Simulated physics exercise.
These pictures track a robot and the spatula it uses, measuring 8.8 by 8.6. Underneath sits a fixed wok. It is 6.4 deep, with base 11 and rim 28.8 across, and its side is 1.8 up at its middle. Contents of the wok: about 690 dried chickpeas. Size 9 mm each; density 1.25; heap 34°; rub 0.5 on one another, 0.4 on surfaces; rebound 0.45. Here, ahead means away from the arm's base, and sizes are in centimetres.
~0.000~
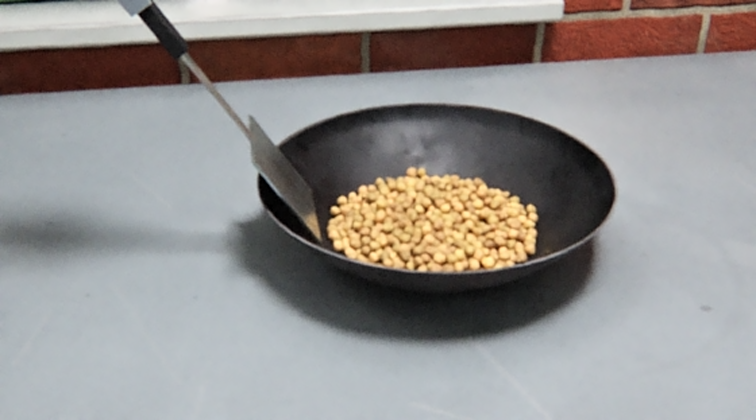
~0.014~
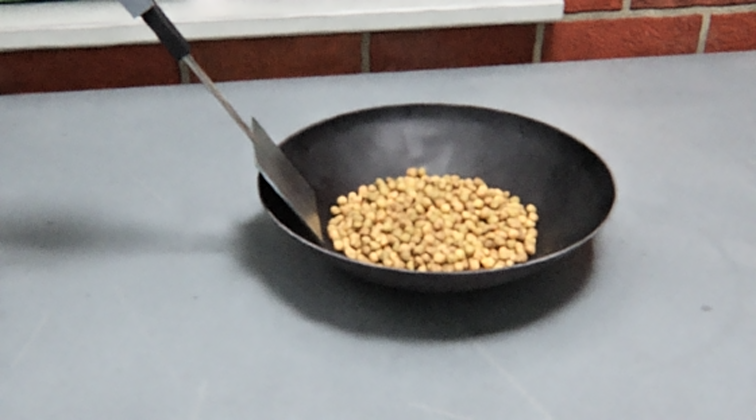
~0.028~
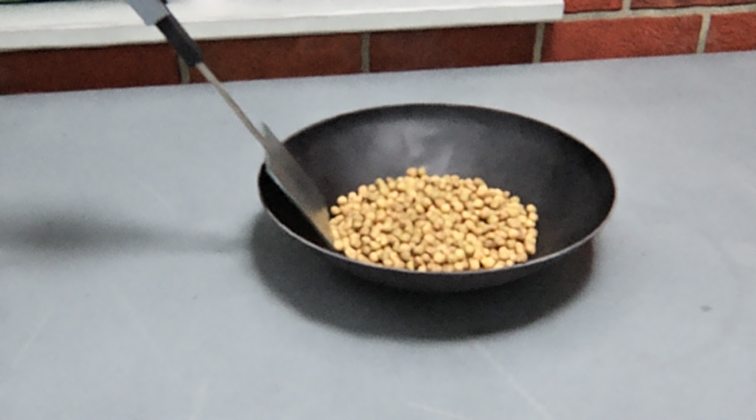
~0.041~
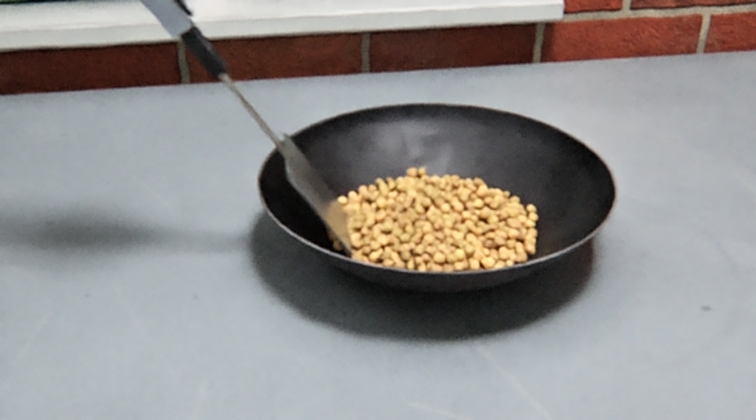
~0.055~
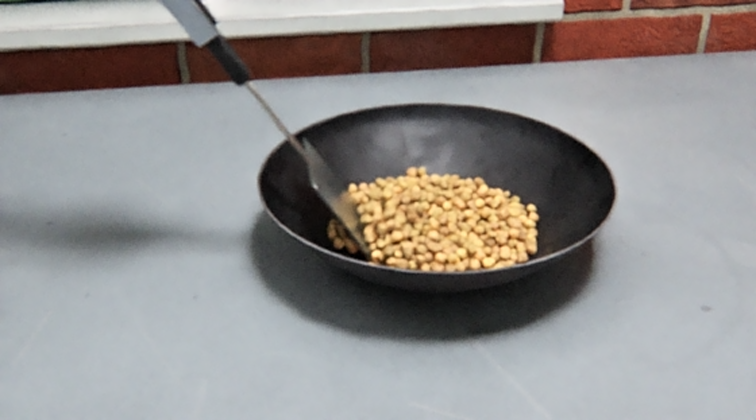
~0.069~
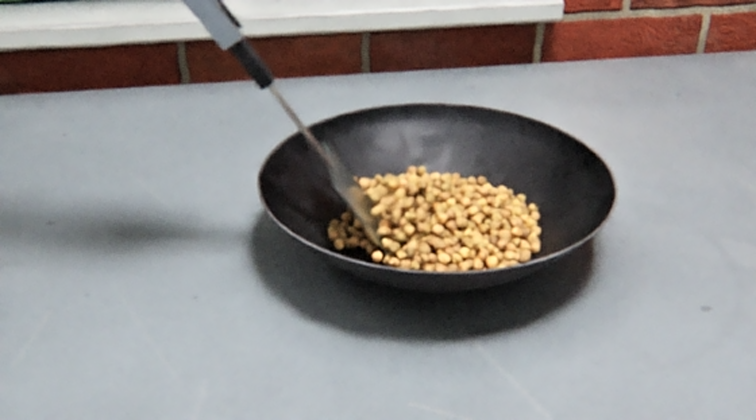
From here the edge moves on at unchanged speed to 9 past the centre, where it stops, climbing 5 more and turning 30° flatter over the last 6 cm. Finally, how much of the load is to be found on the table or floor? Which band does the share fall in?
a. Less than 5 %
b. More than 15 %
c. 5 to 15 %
Answer: B.
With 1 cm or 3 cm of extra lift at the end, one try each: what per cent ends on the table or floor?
Close to 25 and 30 percent respectively.
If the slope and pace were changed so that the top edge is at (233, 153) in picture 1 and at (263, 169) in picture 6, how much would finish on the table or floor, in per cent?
5 %.
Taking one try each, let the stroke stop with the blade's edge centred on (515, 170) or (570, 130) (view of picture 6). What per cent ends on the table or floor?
Respectively about 15 and 40 percent end on the table or floor.
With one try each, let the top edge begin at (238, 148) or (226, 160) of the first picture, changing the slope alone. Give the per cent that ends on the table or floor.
First try roughly 25 percent, second try roughly 25 percent.
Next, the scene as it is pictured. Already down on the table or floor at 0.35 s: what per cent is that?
Close to 5 per cent of the load.
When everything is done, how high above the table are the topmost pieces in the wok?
5.0 cm.
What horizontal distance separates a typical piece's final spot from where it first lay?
Distance: Around 4 cm.
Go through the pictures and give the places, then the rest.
The first frame shows the spatula top edge at (251, 138), sloping 58°; upper third of the load around (435, 220), from x 330 to 530, top at y 175; 694 in the wok.
The second frame shows the spatula top edge at (254, 139), sloping 58°; upper third of the load around (435, 220), from x 330 to 530, top at y 175.
The third frame shows the spatula top edge at (266, 145), sloping 58°; upper third of the load around (435, 220), from x 330 to 530, top at y 175.
The fourth frame shows the spatula top edge at (287, 155), sloping 58°; upper third of the load around (435, 220), from x 330 to 530, top at y 175.
The fifth frame shows the spatula top edge at (309, 161), sloping 58°; upper third of the load around (431, 217), from x 330 to 535, top at y 170.
The sixth frame shows the spatula top edge at (330, 164), sloping 58°; upper third of the load around (433, 212), from x 335 to 535, top at y 170; 694 in the wok.
After 0.10 s, sloping 58°, highest piece 10 above the table; 694 in the wok.
After 0.14 s, sloping 50°, highest piece 12 above the table; 692 in the wok, 2 on the blade or in flight.
After 0.35 s, sloping 28°, highest piece 17 above the table; 518 in the wok, 33 on the table or floor, 143 on the blade or in flight.
After 1.40 s, sloping 28°, highest piece 5 above the table; 518 in the wok, 176 on the table or floor.
In the end, 518 in the wok, 176 on the table or floor. That is 25 % on the table or floor.
